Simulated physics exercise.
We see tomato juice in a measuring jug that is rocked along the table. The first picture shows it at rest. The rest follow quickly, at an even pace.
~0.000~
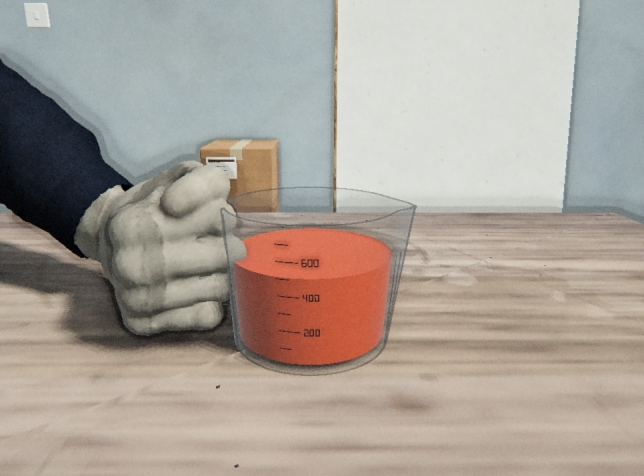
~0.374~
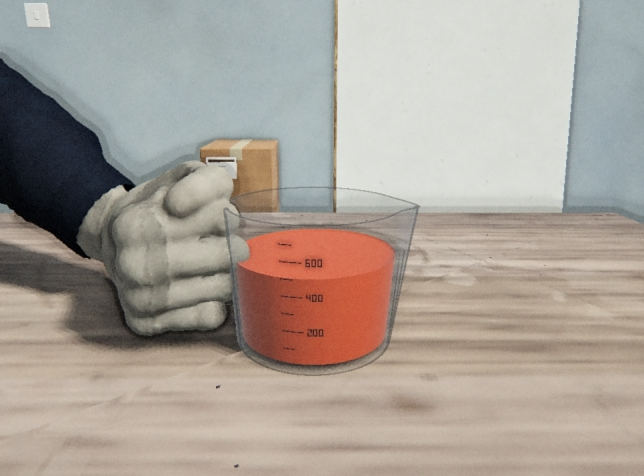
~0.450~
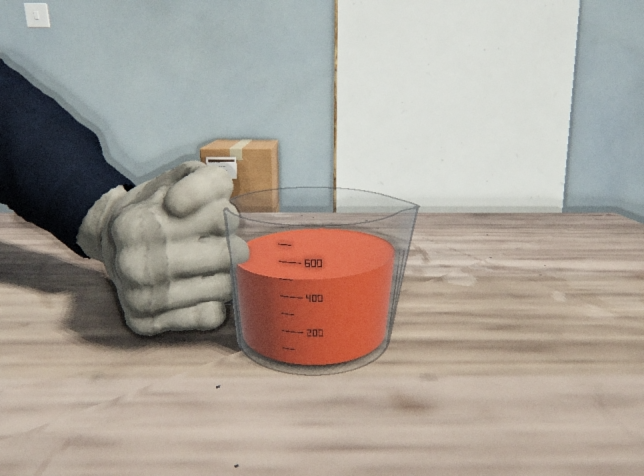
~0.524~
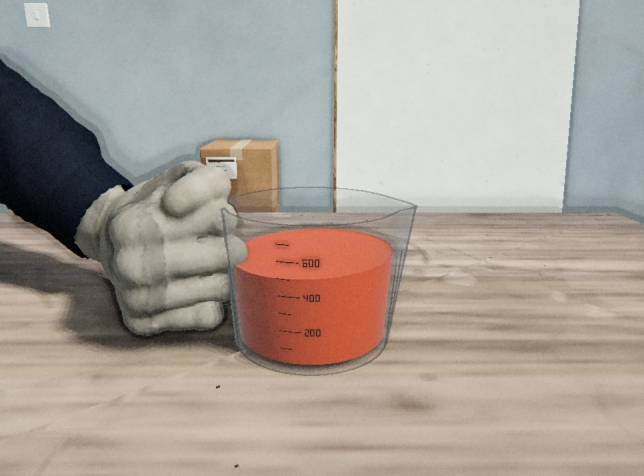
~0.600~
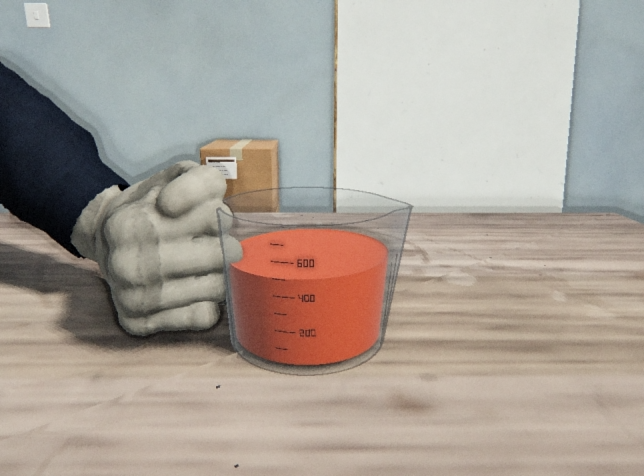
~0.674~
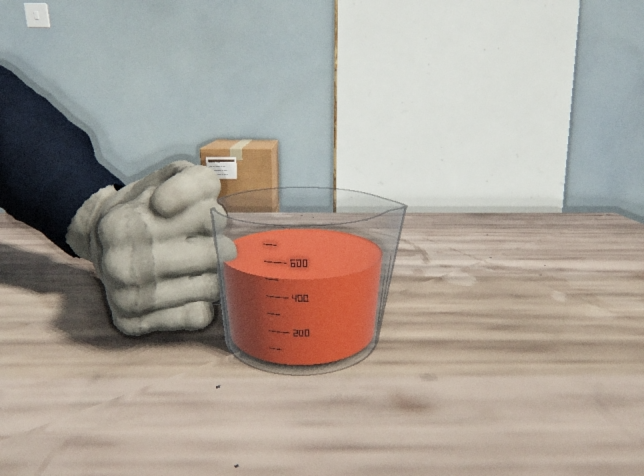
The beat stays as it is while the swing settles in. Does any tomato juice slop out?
As it turns out, it holds.
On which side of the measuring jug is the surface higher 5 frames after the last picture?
The left side.
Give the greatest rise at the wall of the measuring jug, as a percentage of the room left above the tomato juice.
Some 10 per cent.
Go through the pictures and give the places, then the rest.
The first frame shows measuring jug (311, 267) about two thirds full; at rest.
The second frame shows measuring jug about two thirds full, surface at (314, 252); surface about level.
The third frame shows measuring jug (314, 267) about two thirds full; surface about level.
The fourth frame shows measuring jug about two thirds full, surface at (311, 252); surface about level.
The fifth frame shows measuring jug (308, 267) about two thirds full; surface about level.
The sixth frame shows measuring jug about two thirds full, surface at (303, 252); surface about level.
After 1.0 s, the highest wave so far stays far below the rim.
After 5.1 s, the highest wave so far stays far below the rim; nothing has left it.
